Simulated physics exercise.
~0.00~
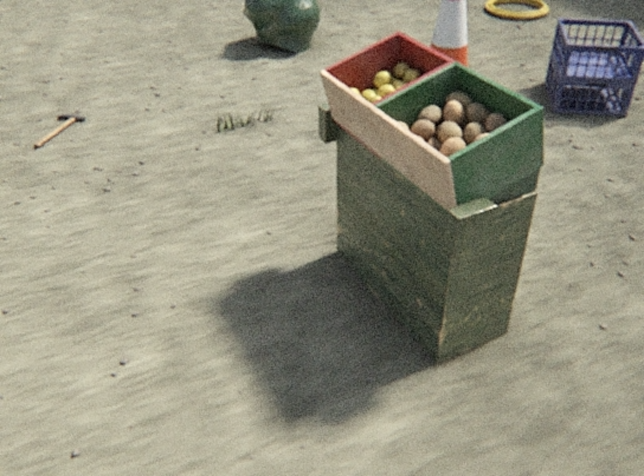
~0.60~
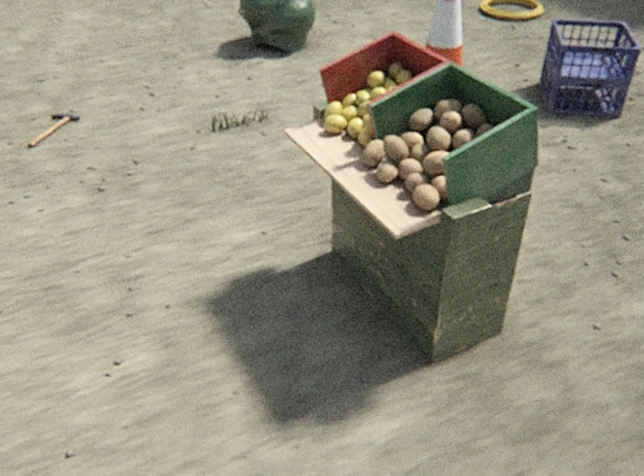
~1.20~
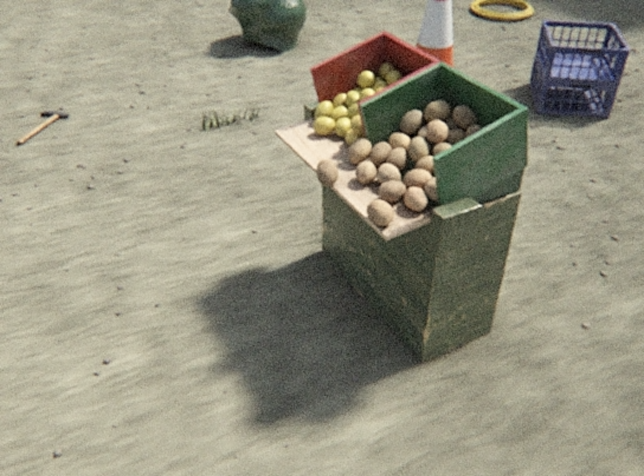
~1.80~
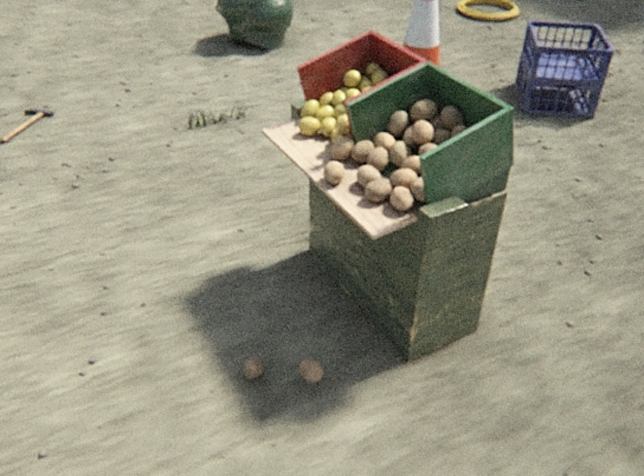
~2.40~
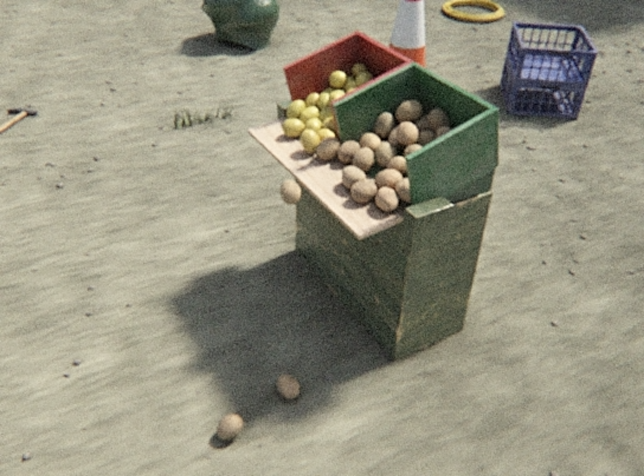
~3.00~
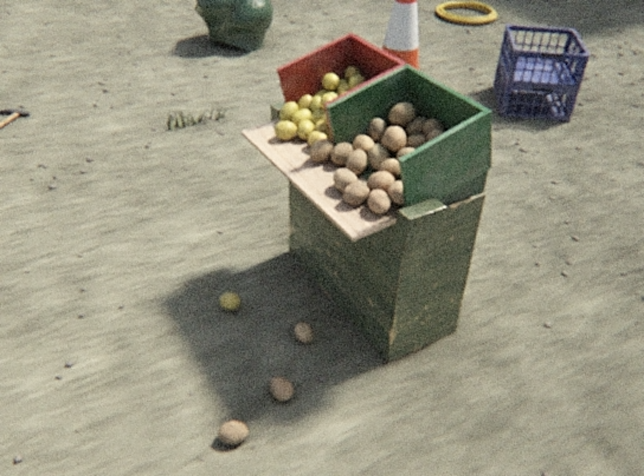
A weathered green wooden stand, seen from above on sandy ground, holds a red chute of yellow lemons beside a larger green chute of brown potatoes. Behind it are a dark green jar-like object, an orange and white cone, a yellow ring and a blue crate, with a hammer lying off to the left. The pale front flap drops open, and the lemons and potatoes slide forward onto it. Two potatoes fall to the ground and roll a little way, then another potato and one lemon follow. At the end, these four lie below while most stay heaped above.
